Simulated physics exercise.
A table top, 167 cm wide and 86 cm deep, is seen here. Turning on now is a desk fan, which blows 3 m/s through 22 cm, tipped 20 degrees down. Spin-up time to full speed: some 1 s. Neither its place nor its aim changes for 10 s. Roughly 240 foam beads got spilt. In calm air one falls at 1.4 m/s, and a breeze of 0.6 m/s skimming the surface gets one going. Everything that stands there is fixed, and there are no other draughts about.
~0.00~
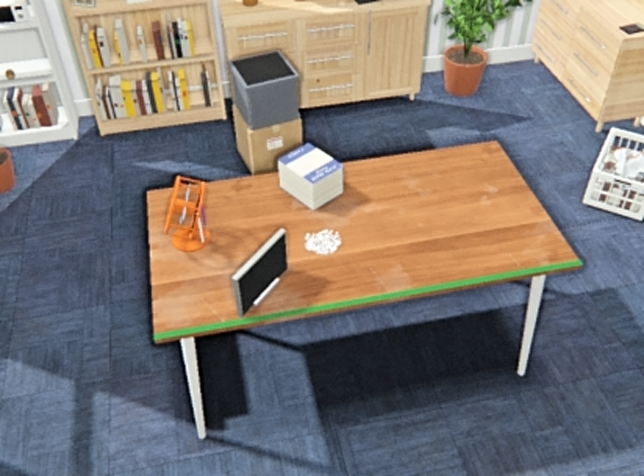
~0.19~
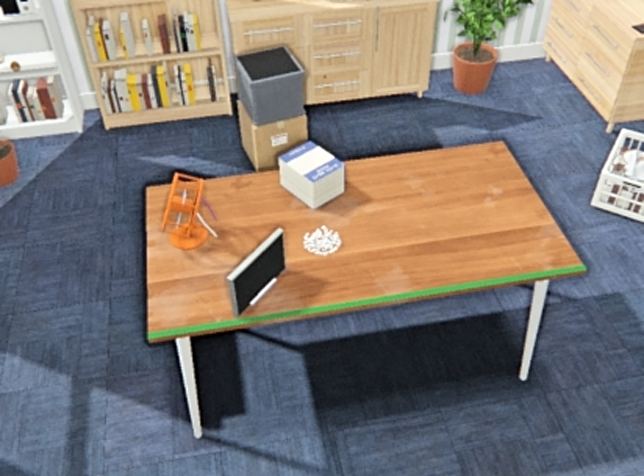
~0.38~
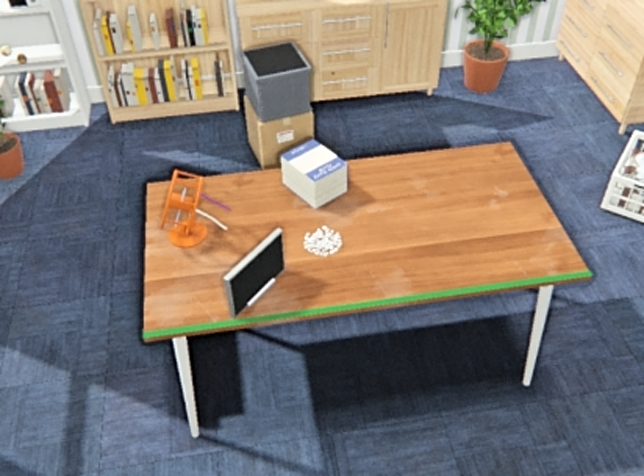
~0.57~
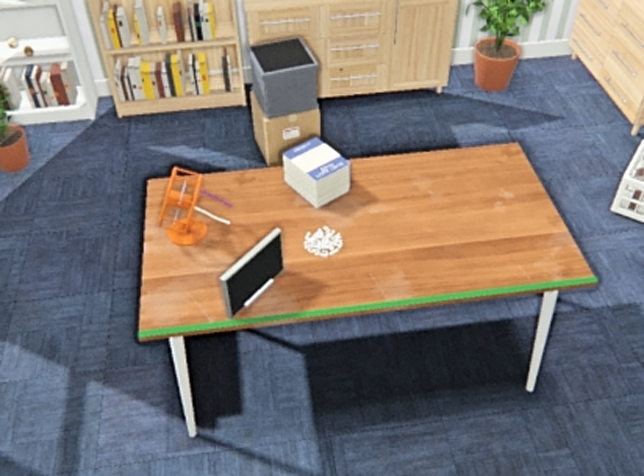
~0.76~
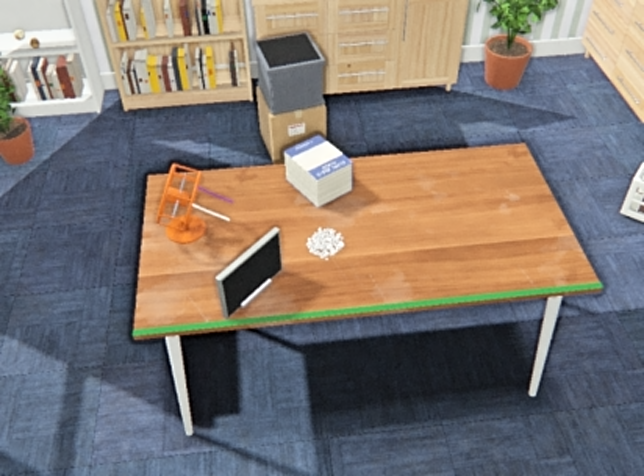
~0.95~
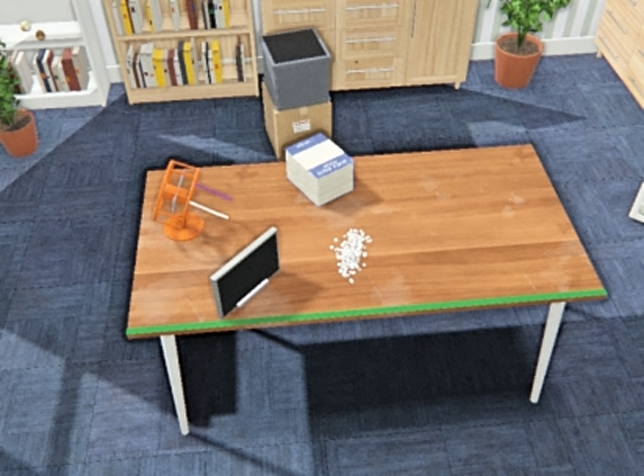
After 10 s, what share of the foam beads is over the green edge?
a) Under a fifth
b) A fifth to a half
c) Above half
Above half (c).
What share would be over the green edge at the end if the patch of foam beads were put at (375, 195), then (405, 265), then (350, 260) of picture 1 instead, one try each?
Taking the three spots in order, you'd get around 0 percent, 100 percent and 100 percent.
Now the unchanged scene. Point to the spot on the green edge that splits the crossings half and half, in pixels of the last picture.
(451, 308).
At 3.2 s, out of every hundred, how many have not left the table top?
Close to 0 in a hundred are still there.
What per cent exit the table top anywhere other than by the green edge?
Estimate: Close to 30 per cent.
After 2.0 s, 70 % are over the green edge; 100 % have settled or left.
After 3.2 s, 70 % are over the green edge; 100 % have settled or left.
After 5.5 s, 70 % are over the green edge; 100 % have settled or left.
After 10.0 s, at the end, 70 % are over the green edge.
